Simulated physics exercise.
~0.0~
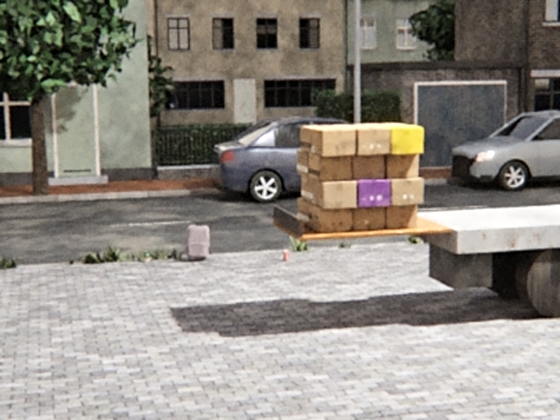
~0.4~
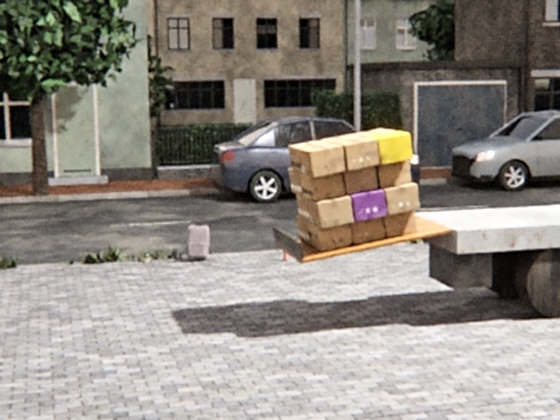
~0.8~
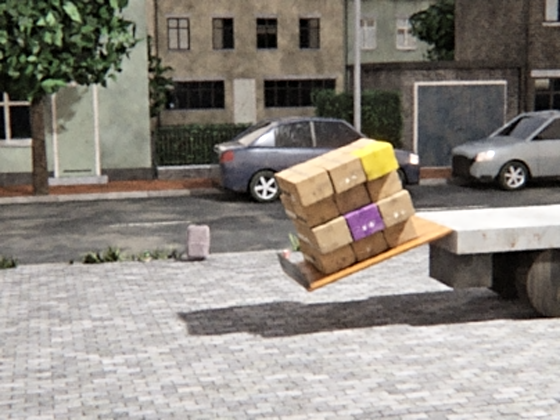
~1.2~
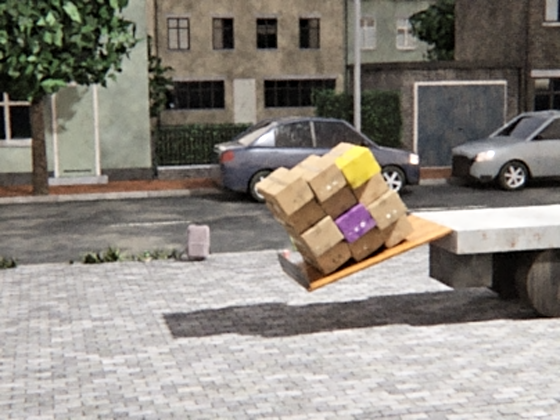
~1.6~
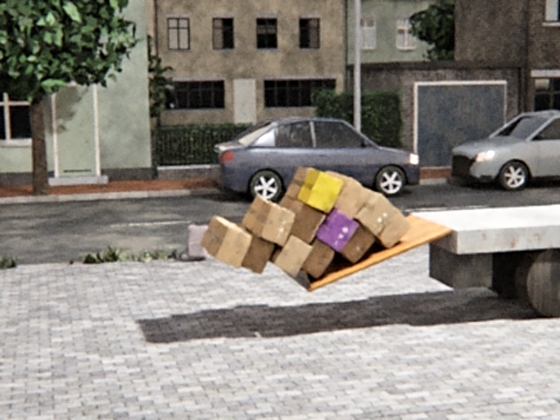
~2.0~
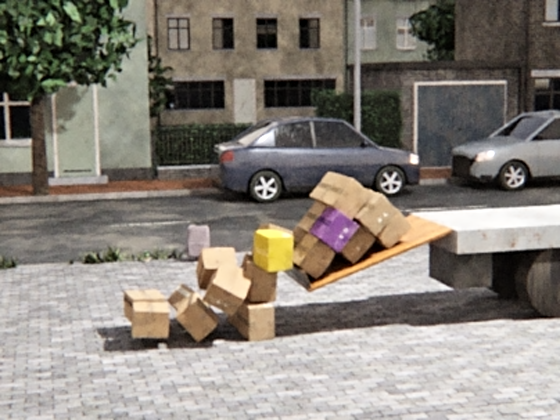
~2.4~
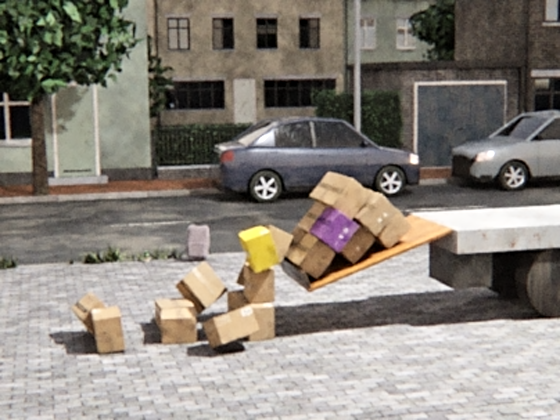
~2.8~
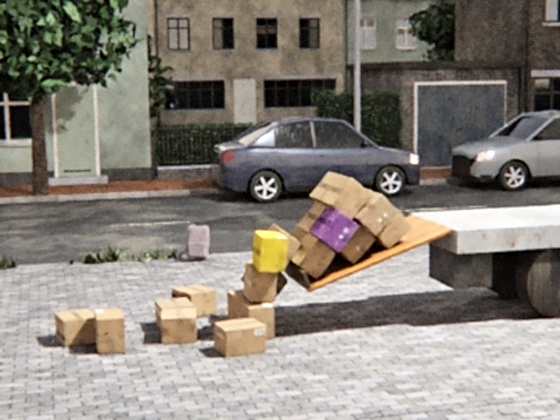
We see taped cartons stacked on a flap behind a flat-bed as it tilts down to the left; the stack leans and slides, and many boxes tumble onto the paving, leaving the yellow one tipped atop fallen cartons and the purple one among those still on the flap.
